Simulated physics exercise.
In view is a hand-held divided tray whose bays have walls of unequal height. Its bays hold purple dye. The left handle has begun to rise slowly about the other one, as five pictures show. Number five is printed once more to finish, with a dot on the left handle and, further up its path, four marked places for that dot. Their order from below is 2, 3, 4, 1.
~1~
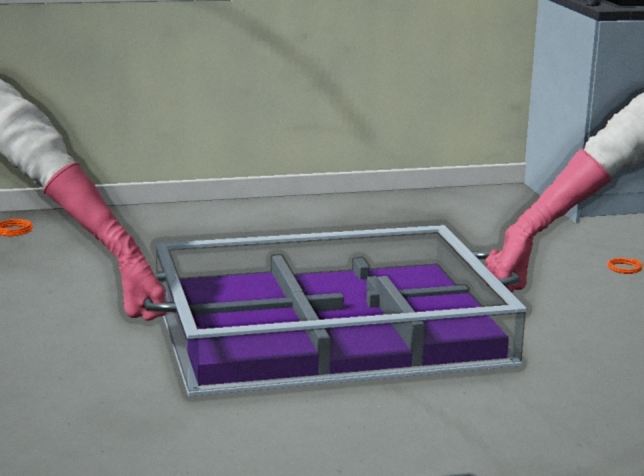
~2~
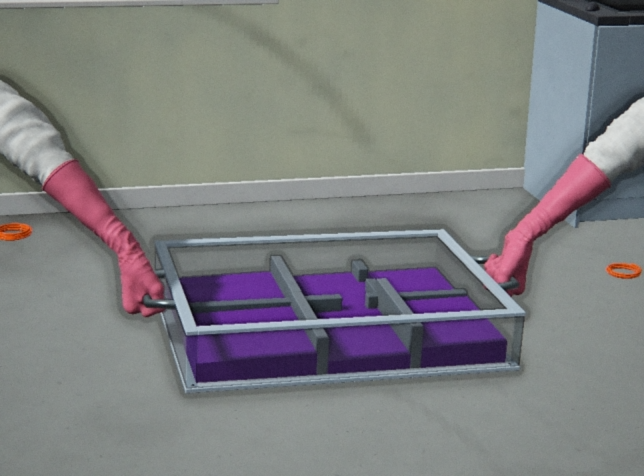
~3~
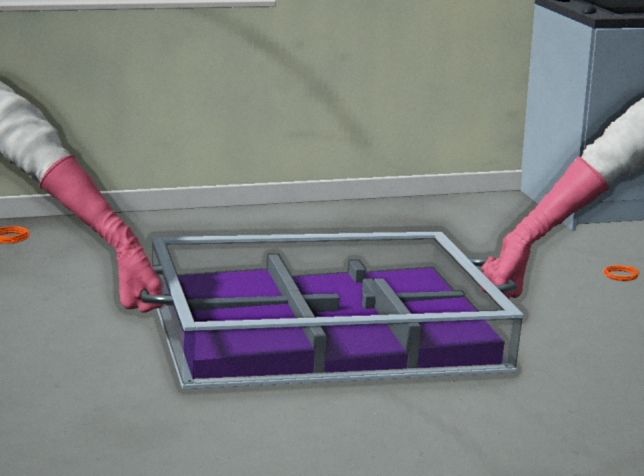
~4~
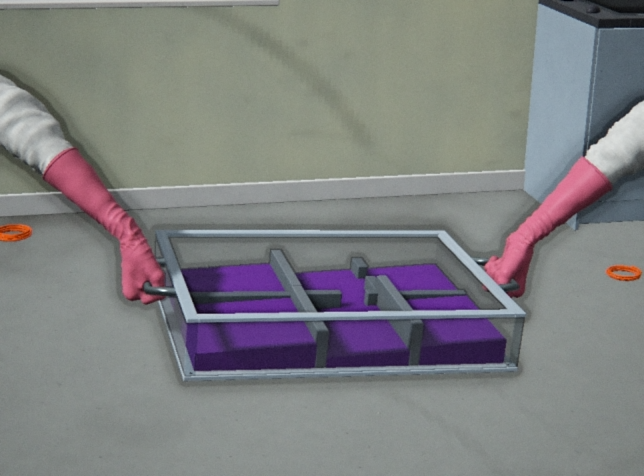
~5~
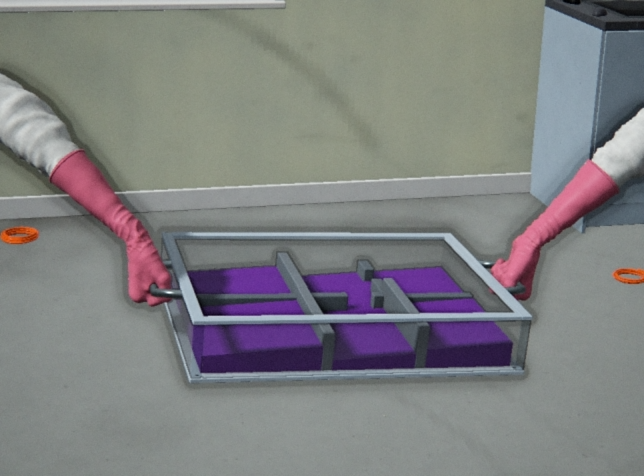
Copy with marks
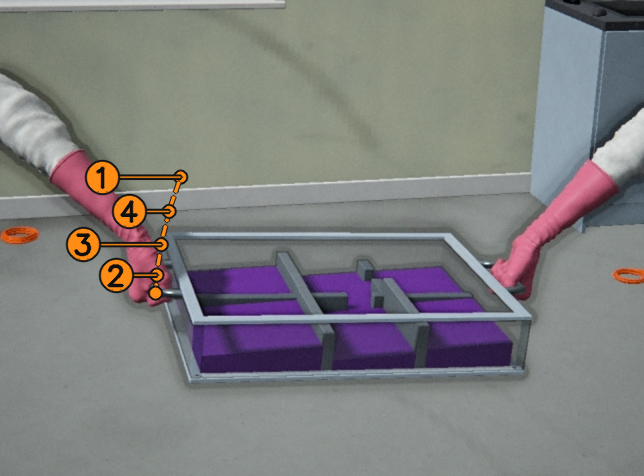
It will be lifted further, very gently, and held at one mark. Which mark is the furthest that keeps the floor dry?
Choose 1.
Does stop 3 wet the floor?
No, not at all.
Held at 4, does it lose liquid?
No.
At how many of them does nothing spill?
All of the four.
In orange, 1 at (180, 177); 2 at (156, 275); 3 at (161, 244); 4 at (169, 211).
With 1, nothing spills; the front right bay holds the most.
With 2, nothing spills; the front left bay holds the most.
With 3, nothing spills; the front left bay holds the most.
With 4, nothing spills; the front right bay holds the most.
